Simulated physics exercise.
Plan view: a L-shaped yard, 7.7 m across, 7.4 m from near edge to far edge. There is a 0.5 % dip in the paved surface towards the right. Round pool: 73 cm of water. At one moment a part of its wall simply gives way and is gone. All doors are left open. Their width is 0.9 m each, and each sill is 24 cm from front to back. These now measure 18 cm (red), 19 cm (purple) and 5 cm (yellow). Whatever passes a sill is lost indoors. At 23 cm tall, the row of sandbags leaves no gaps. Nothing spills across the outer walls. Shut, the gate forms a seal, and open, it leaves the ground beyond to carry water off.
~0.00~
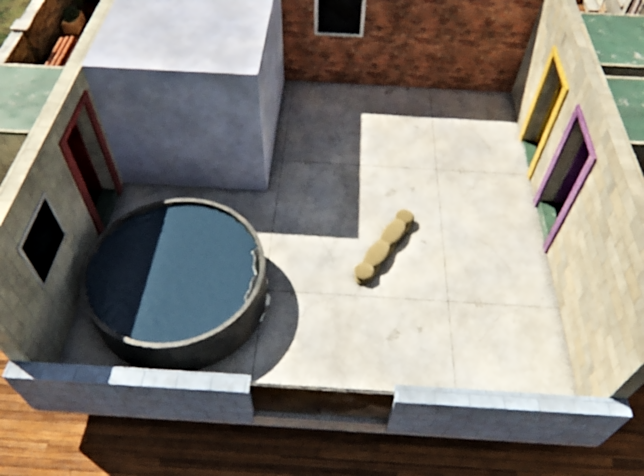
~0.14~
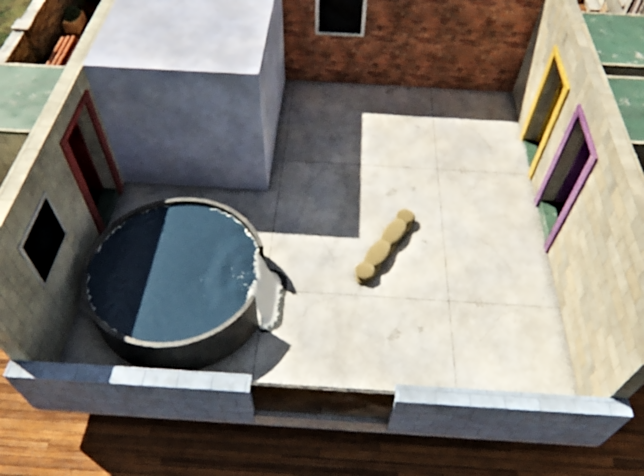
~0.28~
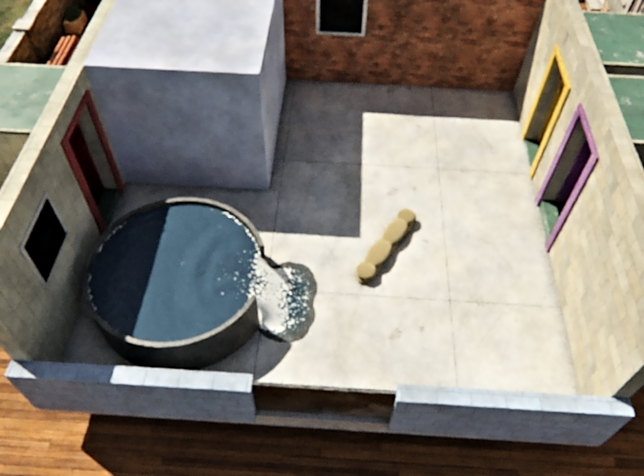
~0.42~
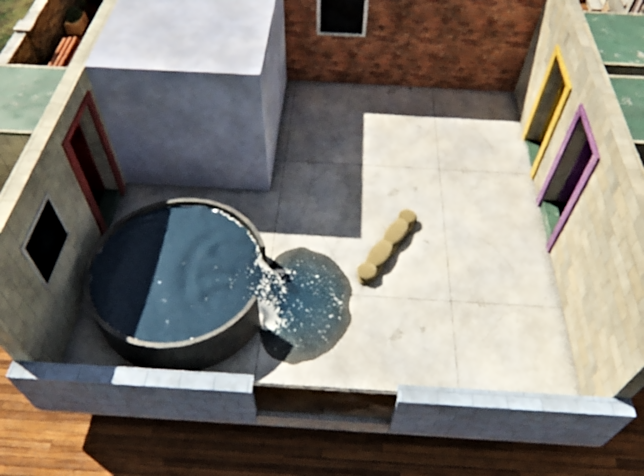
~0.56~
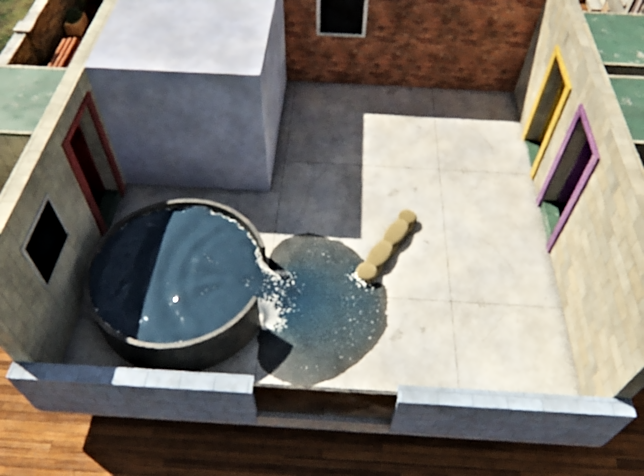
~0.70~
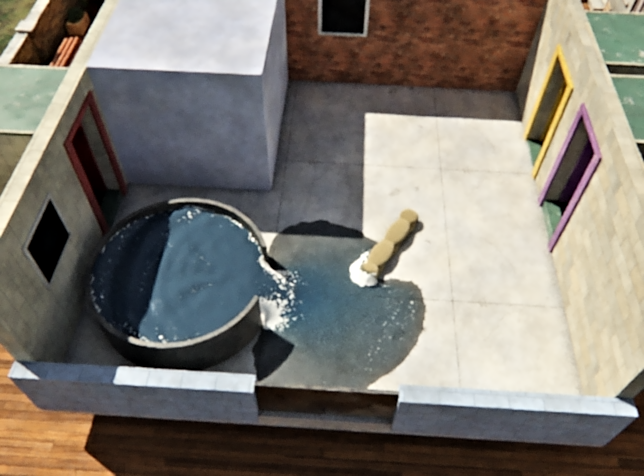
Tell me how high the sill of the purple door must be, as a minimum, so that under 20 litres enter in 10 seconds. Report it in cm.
It would need to be about 7 cm high.
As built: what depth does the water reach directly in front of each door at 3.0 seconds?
Red door: 0 cm; purple door: 8 cm; yellow door: 0 cm.
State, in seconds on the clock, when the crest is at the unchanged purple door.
At roughly 4.0 s.
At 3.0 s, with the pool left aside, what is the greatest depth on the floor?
Close to 40 centimetres.
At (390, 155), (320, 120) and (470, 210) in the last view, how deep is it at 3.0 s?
First spot about 4 cm, second about 0 cm, third about 1 cm.
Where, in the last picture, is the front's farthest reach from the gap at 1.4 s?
The farthest wet point sits near (555, 302).
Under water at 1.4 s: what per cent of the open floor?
Some 30 per cent is wet.
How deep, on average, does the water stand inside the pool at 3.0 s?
It averages roughly 41 centimetres.
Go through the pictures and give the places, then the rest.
The first frame shows the round pool at (175, 269) is whole and still, 73 cm deep; the purple door at (560, 188) is dry.
In the second frame, the gap is at (262, 289), the front 0.3 m out at (275, 323); the back of the round pool holds 73 cm.
In the third frame, the front is at (307, 325), 0.8 m from the gap at (264, 291); 0.9 m2 of floor is wet, 73 cm left at the back.
In the fourth frame, the gap is at (265, 292), the front 1.3 m out at (347, 292); the back of the round pool holds 73 cm.
In the fifth frame, water pours out at (265, 293) and has run 1.9 m, to (381, 324); about 5 cm deep outside, 73 cm at the back.
In the sixth frame, the gap is at (266, 291), the front 2.5 m out at (420, 312); the back of the round pool holds 70 cm; 2.9 m in a straight line remain to the purple door at (565, 187).
After 1.4 s water covers 30 % of the floor, deepest (38 cm) near (277, 304); it has not reached the purple door.
After 3.0 s water covers 60 % of the floor, deepest (40 cm) near (536, 382); 8 cm at the purple door, 0 litres in over its 19 cm sill.
After 10.0 s water covers 90 % of the floor, deepest (16 cm) near (512, 102); 8 cm at the purple door, 0 litres in over its 19 cm sill.
At the purple door as built, the water arrived by 2.4 s and peaked near 11 cm at 4.0 s.
Run again over the same 10 s with other heights there, 31 litres in over 6 cm, 6 litres over 8.5 cm. The limit of 20 litres is kept from about 7 cm up.
